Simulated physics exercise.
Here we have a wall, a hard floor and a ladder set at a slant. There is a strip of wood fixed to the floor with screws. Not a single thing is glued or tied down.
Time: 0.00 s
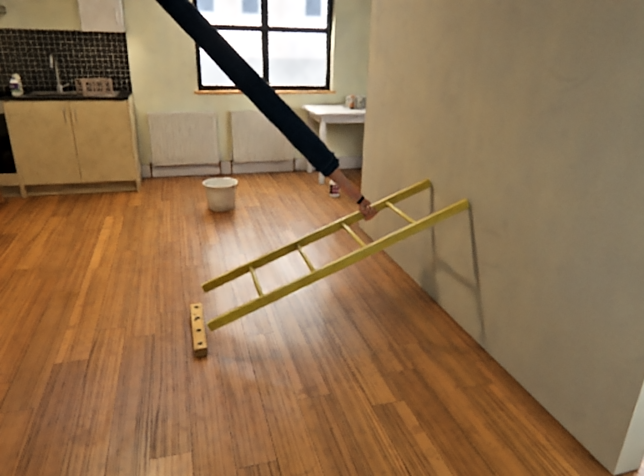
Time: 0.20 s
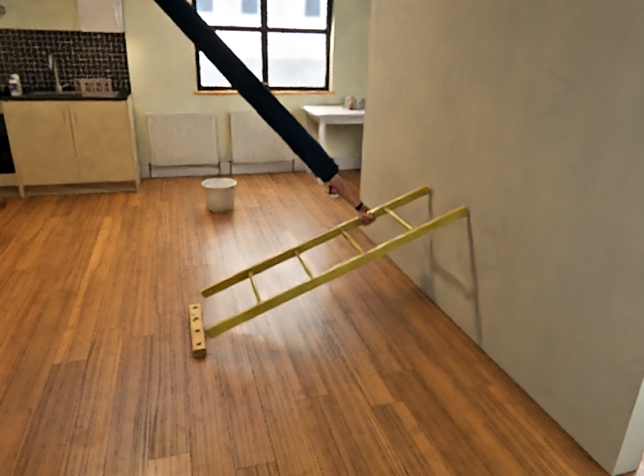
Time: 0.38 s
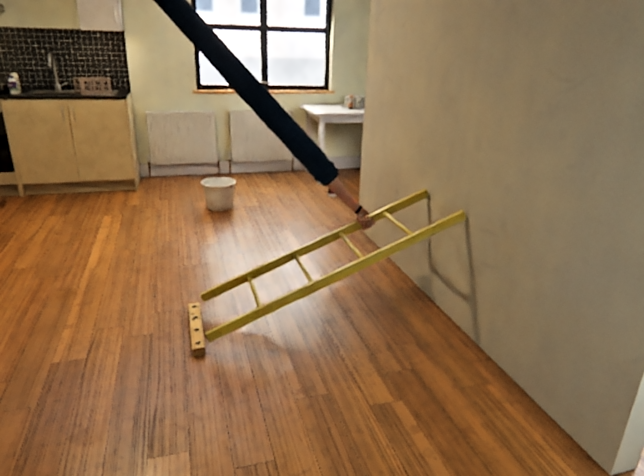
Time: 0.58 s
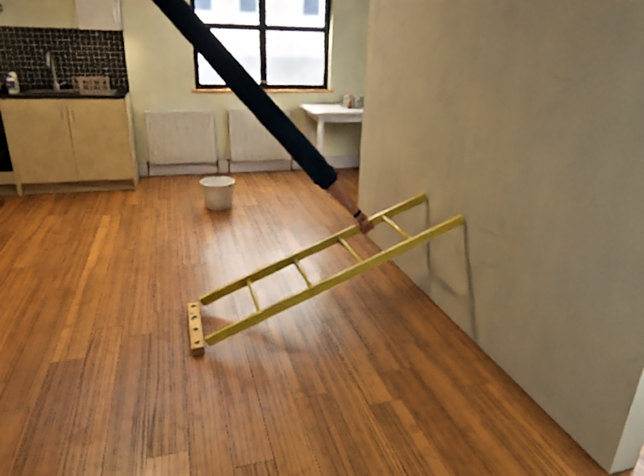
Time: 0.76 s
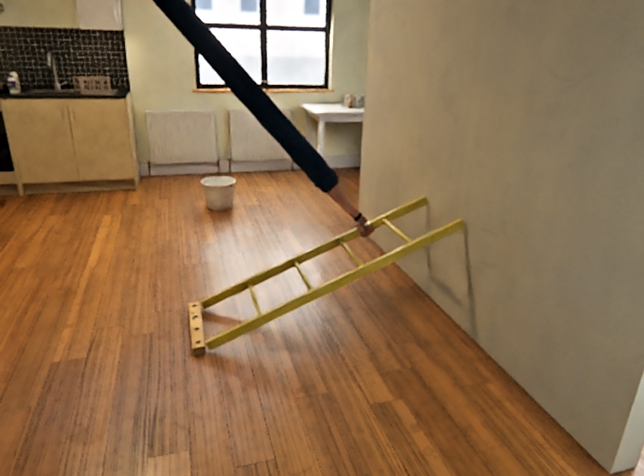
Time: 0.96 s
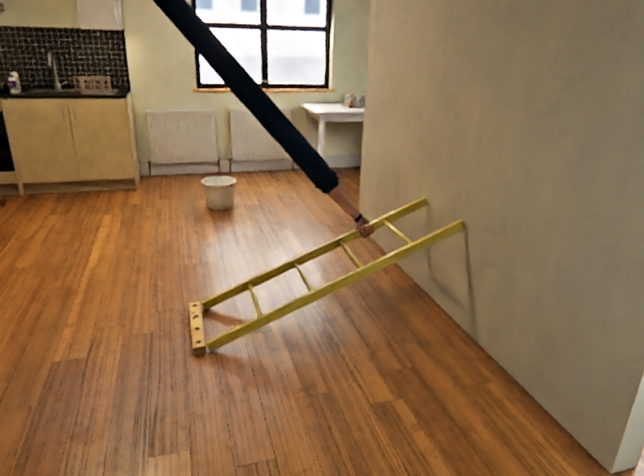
A hand lowers a slanted yellow ladder slightly against the wall and keeps holding it.
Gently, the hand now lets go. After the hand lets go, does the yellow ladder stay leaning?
Yes.
Around 1.06 s, yellow ladder moving near (328, 268).
Around 1.42 s, yellow ladder at rest near (328, 268).
Finally (2.2 s), the yellow ladder remains leaning, near (328, 268).
